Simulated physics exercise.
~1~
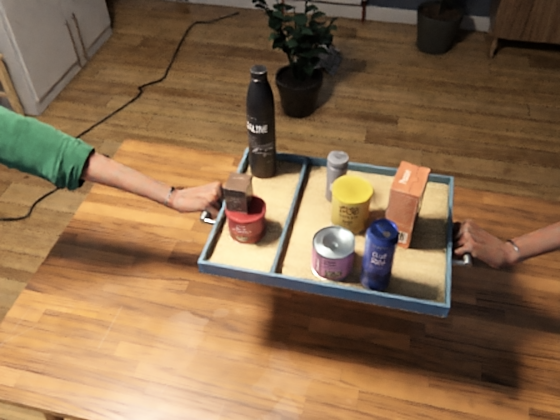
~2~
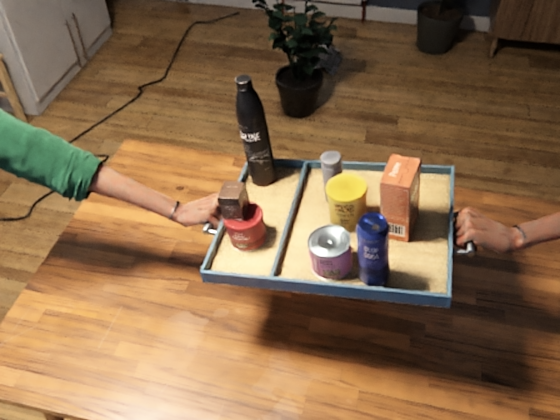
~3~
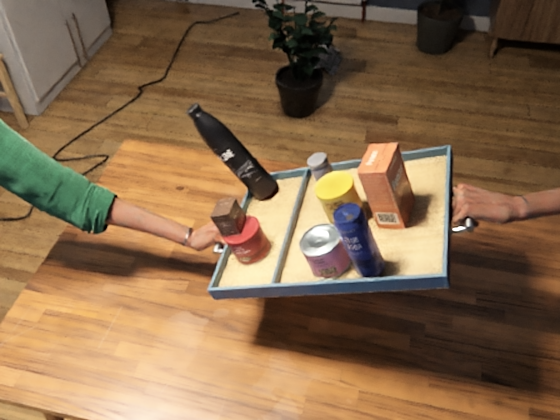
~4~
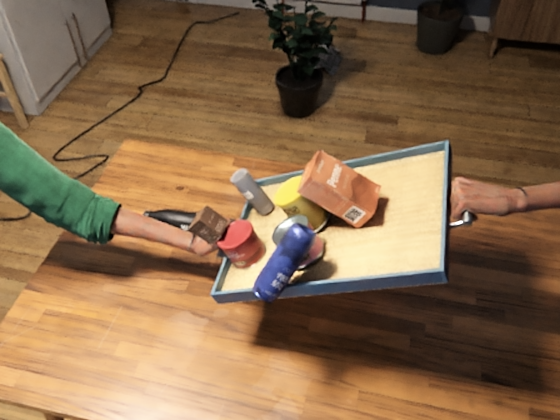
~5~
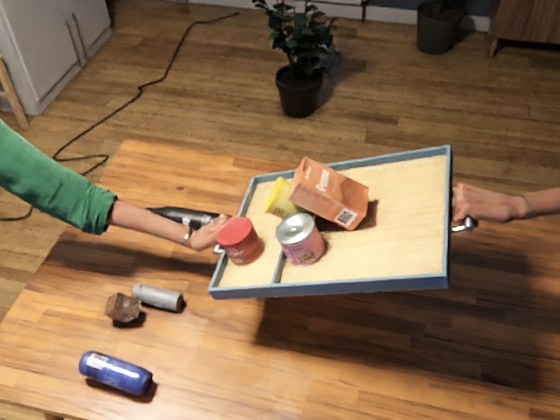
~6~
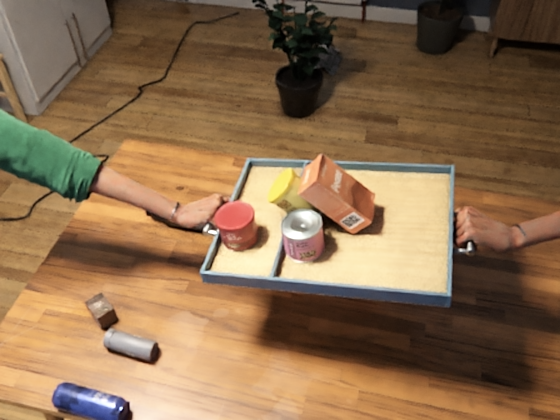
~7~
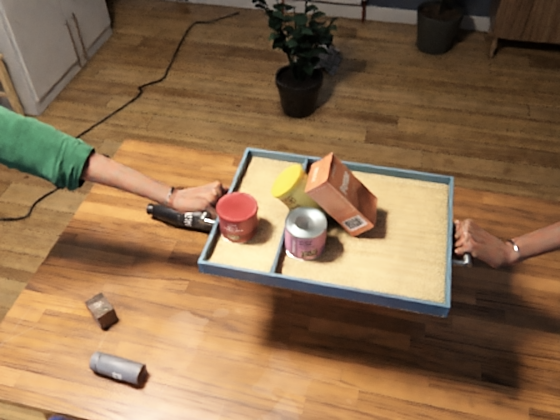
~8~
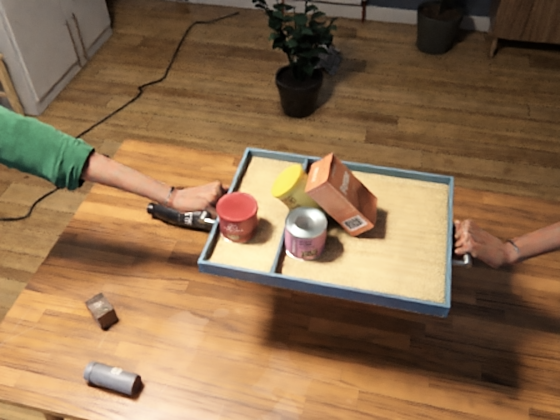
The video shows two hands tilting a loaded tray down to the left above a wooden table, sending a black bottle, brown packet, blue can and grey shaker off it, before levelling it with the red tub, pink tin, tipped yellow tin and leaning orange carton still aboard.
